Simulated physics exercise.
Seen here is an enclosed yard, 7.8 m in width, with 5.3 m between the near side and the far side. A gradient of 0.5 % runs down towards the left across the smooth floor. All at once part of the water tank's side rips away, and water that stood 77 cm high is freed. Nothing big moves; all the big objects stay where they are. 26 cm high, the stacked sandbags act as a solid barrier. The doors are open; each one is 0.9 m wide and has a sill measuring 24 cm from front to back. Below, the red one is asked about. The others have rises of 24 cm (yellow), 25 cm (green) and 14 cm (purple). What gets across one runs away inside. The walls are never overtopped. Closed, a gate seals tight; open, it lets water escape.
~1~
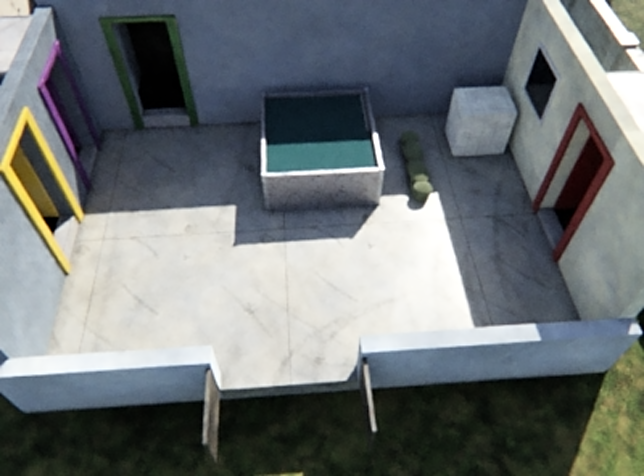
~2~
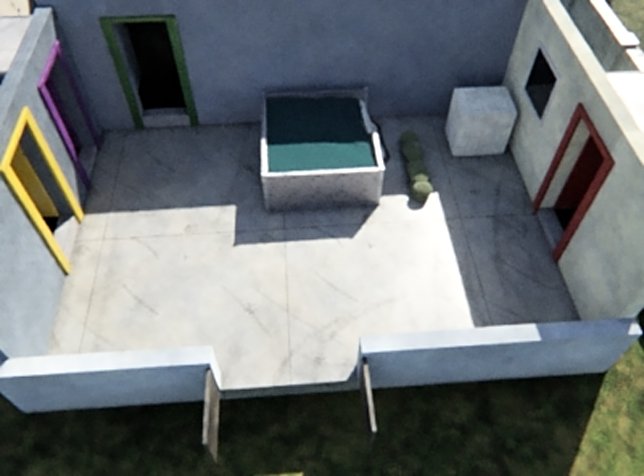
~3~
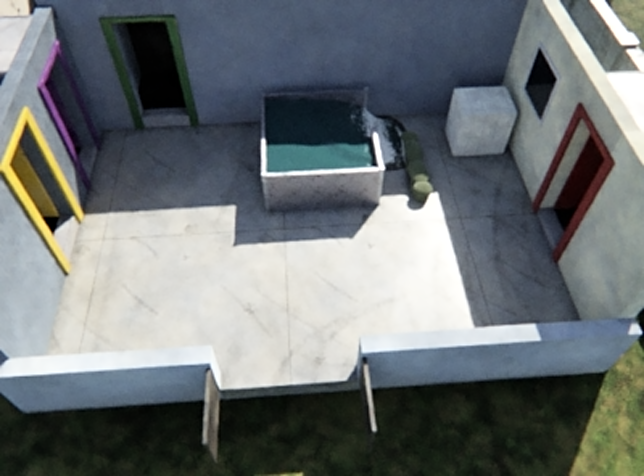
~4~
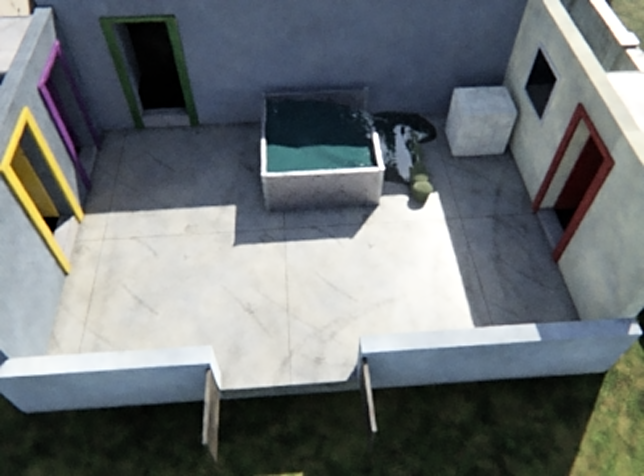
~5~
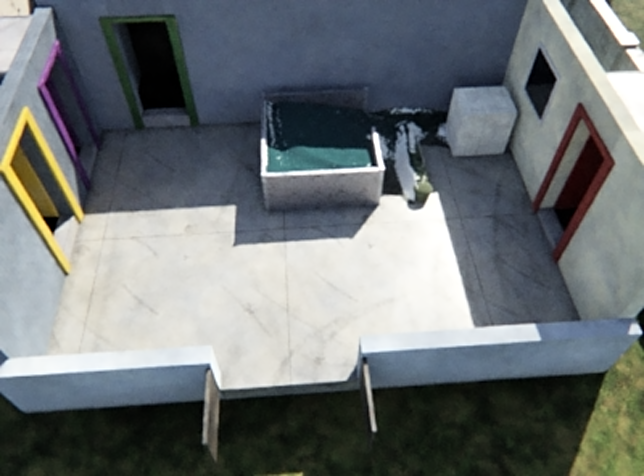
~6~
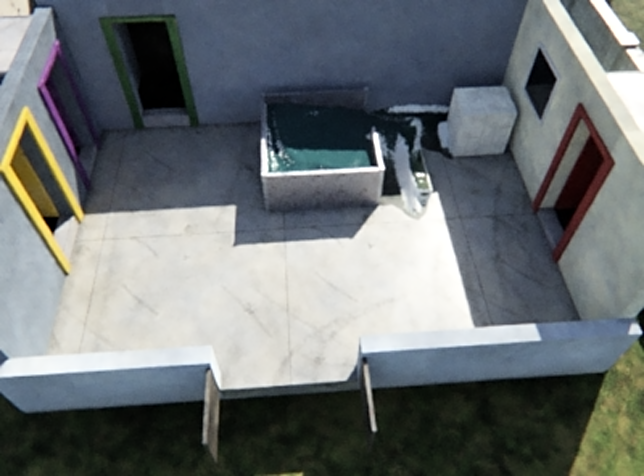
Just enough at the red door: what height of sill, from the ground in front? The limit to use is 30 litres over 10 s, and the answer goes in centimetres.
Some 7 cm.
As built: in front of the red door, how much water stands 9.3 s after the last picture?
The depth there is around 7.5 cm.
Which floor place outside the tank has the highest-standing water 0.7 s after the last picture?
Near pixel (489, 124).
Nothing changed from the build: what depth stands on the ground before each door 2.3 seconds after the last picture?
Depths in cm - yellow: 0, green: 0, red: 4, purple: 0.
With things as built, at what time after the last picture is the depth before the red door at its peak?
Roughly 6.0 s.
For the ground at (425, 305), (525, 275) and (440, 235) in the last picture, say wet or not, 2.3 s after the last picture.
First wet through, second wet through, third wet through.
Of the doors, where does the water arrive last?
The yellow one comes last.
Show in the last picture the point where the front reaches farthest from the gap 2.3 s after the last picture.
Front tip: Approx. (589, 347) px.
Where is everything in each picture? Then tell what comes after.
In the first frame, still water, 77 cm deep, in the water tank at (319, 133); the red door at (566, 192) is dry.
In the second frame, the front is at (386, 157), 0.3 m from the gap at (366, 131); 0.3 m2 of floor is wet, 77 cm left at the back.
In the third frame, the front is at (404, 139), 0.8 m from the gap at (366, 134); 0.9 m2 of floor is wet, 77 cm left at the back.
In the fourth frame, the front is at (431, 135), 1.3 m from the gap at (366, 135); 1.6 m2 of floor is wet, 77 cm left at the back.
In the fifth frame, the front is at a hidden place, 1.9 m from the gap at (366, 135); 2.4 m2 of floor is wet, 70 cm left at the back.
In the sixth frame, the front is at a hidden place, 2.4 m from the gap at (366, 135); 3.1 m2 of floor is wet, 64 cm left at the back; the red door at (566, 192), 3.6 m from the gap, is still 2.1 m from the nearest water.
Then, 0.7 s after the last picture water covers 20 % of the floor, deepest (61 cm) near (489, 124); it has not reached the red door.
Then, 2.3 s after the last picture water covers 45 % of the floor, deepest (46 cm) near (478, 118); 4 cm at the red door, 0 litres in over its 13 cm sill.
Then, 9.3 s after the last picture water covers 95 % of the floor, deepest (14 cm) near (431, 181); 8 cm at the red door, 2 litres in over its 13 cm sill.
At the red door as built, the water peaked near 13 cm, 6.1 s after the last picture.
With a sill of 6.5 cm, 38 litres would have come in within the 10 s; with 8.5 cm, 17 litres. So under 30 litres takes about 7 cm.
